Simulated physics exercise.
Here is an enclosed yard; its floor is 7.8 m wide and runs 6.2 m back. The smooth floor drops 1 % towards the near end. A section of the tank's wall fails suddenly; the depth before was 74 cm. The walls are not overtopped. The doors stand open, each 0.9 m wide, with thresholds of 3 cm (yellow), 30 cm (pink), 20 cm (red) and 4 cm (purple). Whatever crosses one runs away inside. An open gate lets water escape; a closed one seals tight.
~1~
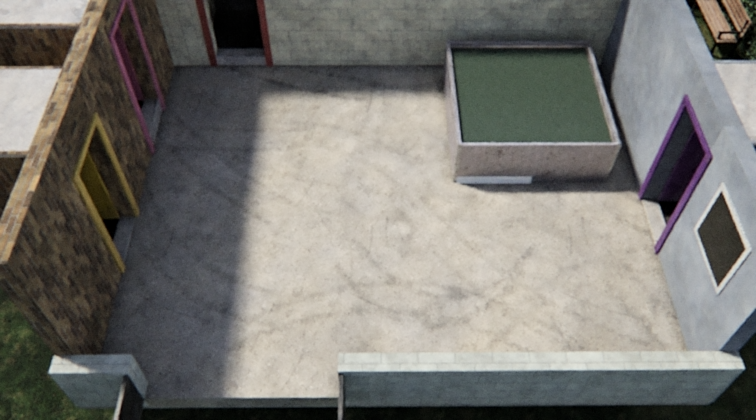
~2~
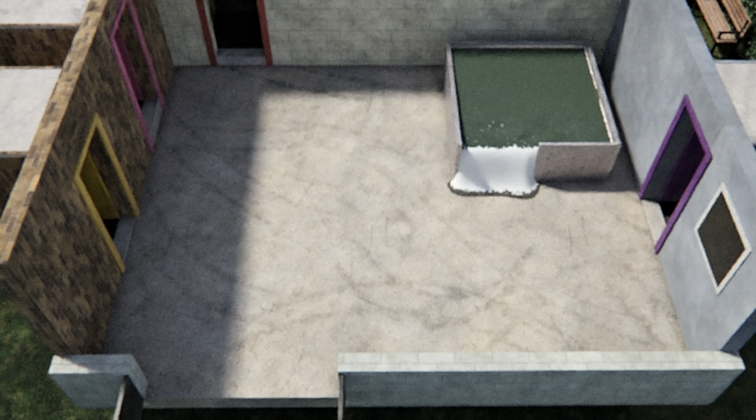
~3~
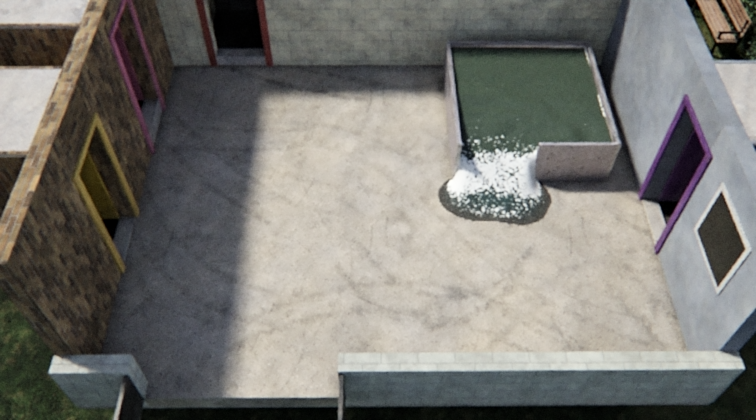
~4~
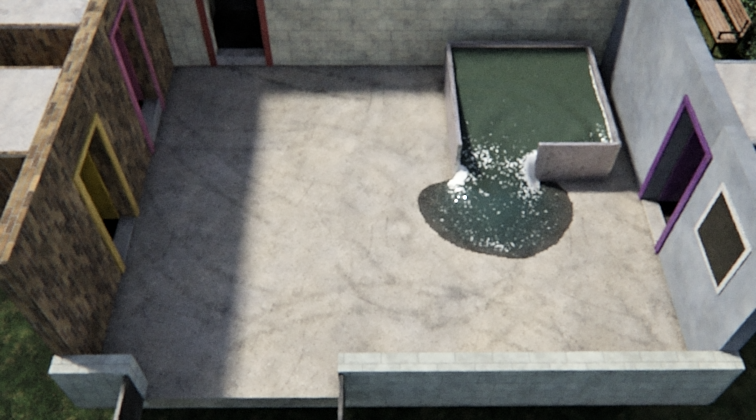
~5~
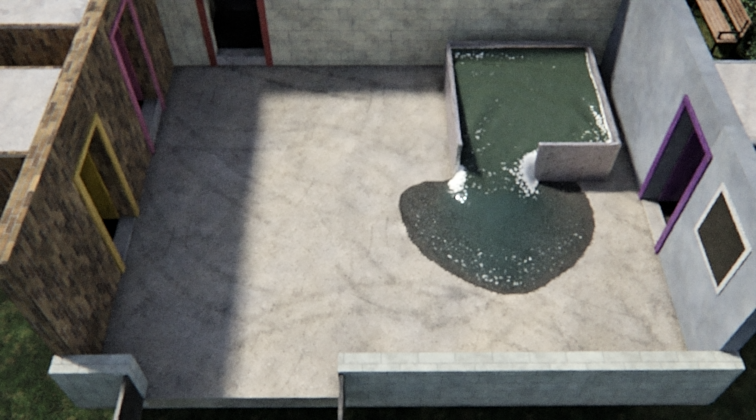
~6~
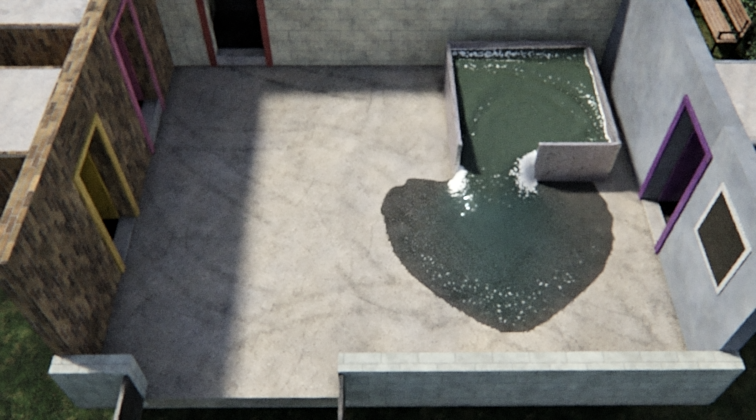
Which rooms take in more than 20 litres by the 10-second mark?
The water let in: At the yellow door it passes the limit; at the pink door it stays under the limit; at the red door it keeps below the limit; at the purple door it goes over the limit.
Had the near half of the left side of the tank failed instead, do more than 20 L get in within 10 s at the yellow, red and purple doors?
Then: Yellow above, red under, purple below.
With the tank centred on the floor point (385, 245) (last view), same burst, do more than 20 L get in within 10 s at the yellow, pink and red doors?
Then: Yellow not over, pink not over, red not over.
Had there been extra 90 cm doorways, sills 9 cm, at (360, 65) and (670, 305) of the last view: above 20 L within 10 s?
In that order: Not over, over.
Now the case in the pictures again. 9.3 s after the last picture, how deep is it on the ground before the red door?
About 6.5 cm.
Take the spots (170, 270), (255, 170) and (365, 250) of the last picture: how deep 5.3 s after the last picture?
In that order: 11, 0 and 2 cm.
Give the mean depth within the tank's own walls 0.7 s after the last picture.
Some 54 cm.
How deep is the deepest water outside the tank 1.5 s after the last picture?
Roughly 41 cm.
Then, 0.7 s after the last picture water covers 30 % of the floor and is deepest (44 cm) near (485, 187); yellow door not reached, pink door not reached, red door not reached, purple door 2 cm at the sill, 0 L in.
Then, 1.5 s after the last picture water covers 40 % of the floor and is deepest (41 cm) near (688, 377); yellow door not reached, pink door not reached, red door not reached, purple door 2 cm at the sill, 0 L in.
Then, 2.8 s after the last picture water covers 45 % of the floor and is deepest (32 cm) near (688, 377); yellow door not reached, pink door not reached, red door not reached, purple door 8 cm at the sill, 0 L in.
Then, 5.3 s after the last picture water covers 65 % of the floor and is deepest (20 cm) near (481, 365); yellow door 8 cm at the sill, 18 L in, pink door 3 cm at the sill, 0 L in, red door not reached, purple door 6 cm at the sill, 9 L in.
Then, 9.3 s after the last picture water covers 90 % of the floor and is deepest (13 cm) near (442, 379); yellow door 8 cm at the sill, 81 L in, pink door 4 cm at the sill, 0 L in, red door 7 cm at the sill, 0 L in, purple door 10 cm at the sill, 49 L in.
